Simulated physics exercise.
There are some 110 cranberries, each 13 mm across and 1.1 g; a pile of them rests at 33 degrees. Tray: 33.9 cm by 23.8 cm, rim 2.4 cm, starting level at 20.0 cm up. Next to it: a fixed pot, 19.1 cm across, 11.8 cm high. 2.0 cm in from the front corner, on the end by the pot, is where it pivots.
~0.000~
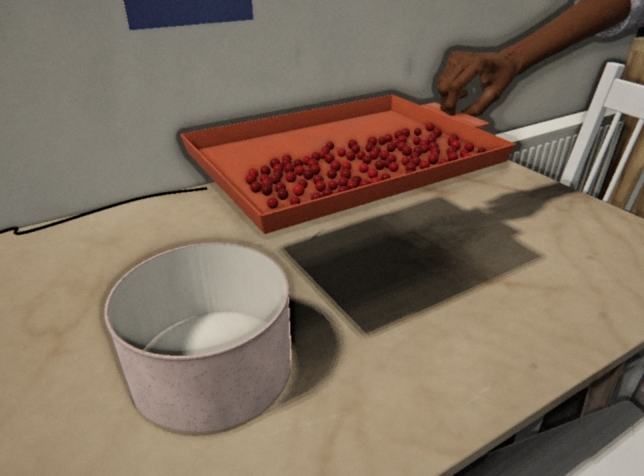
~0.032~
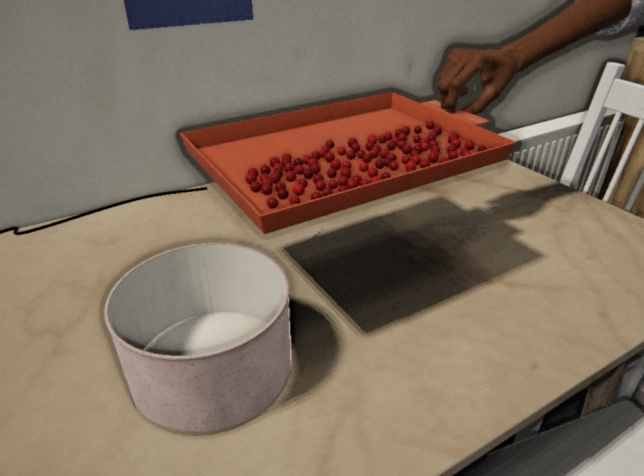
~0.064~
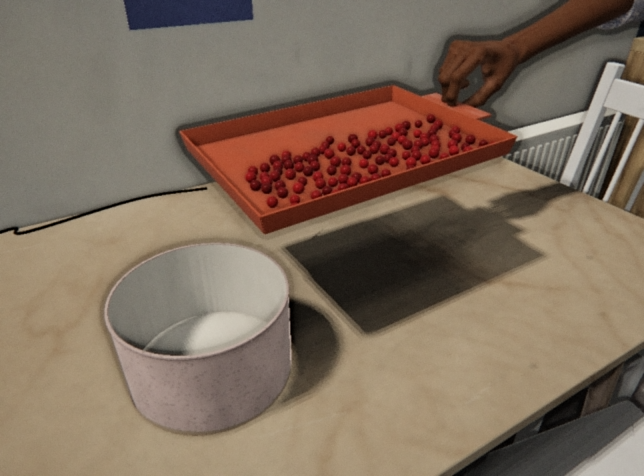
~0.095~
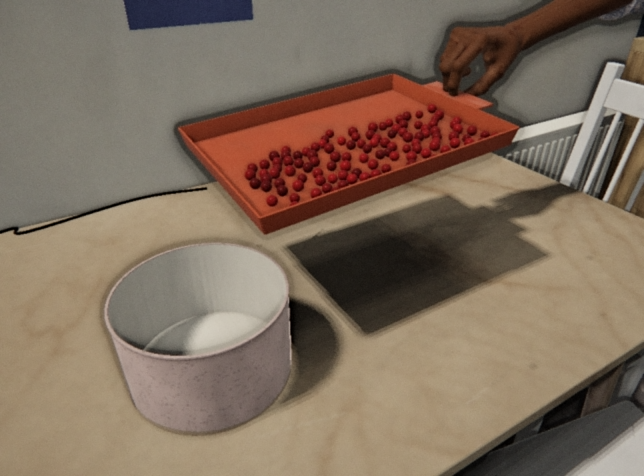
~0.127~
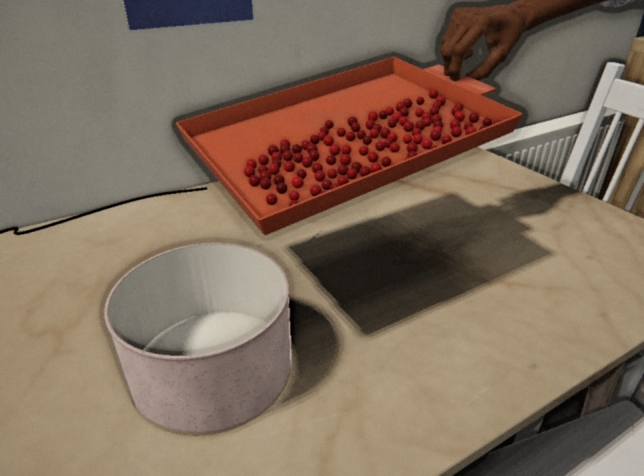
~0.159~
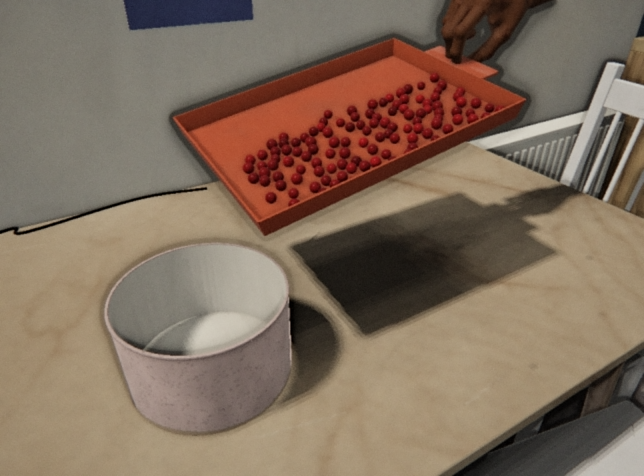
In this clip, a hand holds an orange-red tray of small red cranberries above a table beside a round, pinkish pot, then raises the tray's right end so that it tilts modestly down toward the left.
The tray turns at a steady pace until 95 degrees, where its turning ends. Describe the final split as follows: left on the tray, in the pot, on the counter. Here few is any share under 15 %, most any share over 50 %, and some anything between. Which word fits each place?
Tray: Few; pot: Most; counter: Some.
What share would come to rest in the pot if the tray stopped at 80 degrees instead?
I'd expect some 40 per cent in the pot.
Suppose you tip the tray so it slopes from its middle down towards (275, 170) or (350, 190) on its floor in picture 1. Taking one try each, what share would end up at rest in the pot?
I'd put it at roughly 70 per cent for the first tilt and roughly 10 per cent for the second.
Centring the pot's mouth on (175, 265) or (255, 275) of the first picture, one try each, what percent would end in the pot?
Some 5 and 45 per cent.
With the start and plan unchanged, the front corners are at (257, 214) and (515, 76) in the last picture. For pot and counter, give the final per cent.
Pot: 75, counter: 25.
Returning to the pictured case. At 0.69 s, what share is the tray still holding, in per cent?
I'd put it at roughly 95 per cent.
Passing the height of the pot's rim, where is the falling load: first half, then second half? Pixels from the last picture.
Around (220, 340), then around (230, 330).
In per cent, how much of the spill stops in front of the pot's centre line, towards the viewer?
About 100 per cent.
After 0.48 s, tilt 53 degrees; the tray holds 100 %, the pot 0 %.
Then, at 0.69 s, tilt 80 degrees; the tray holds 95 %, the pot 0 %.
After 1.02 s, tilt 95 degrees; the tray holds 15 %, the pot 50 %.
At rest (1.8 s), tray 5 %, pot 70 %, counter 30 %.
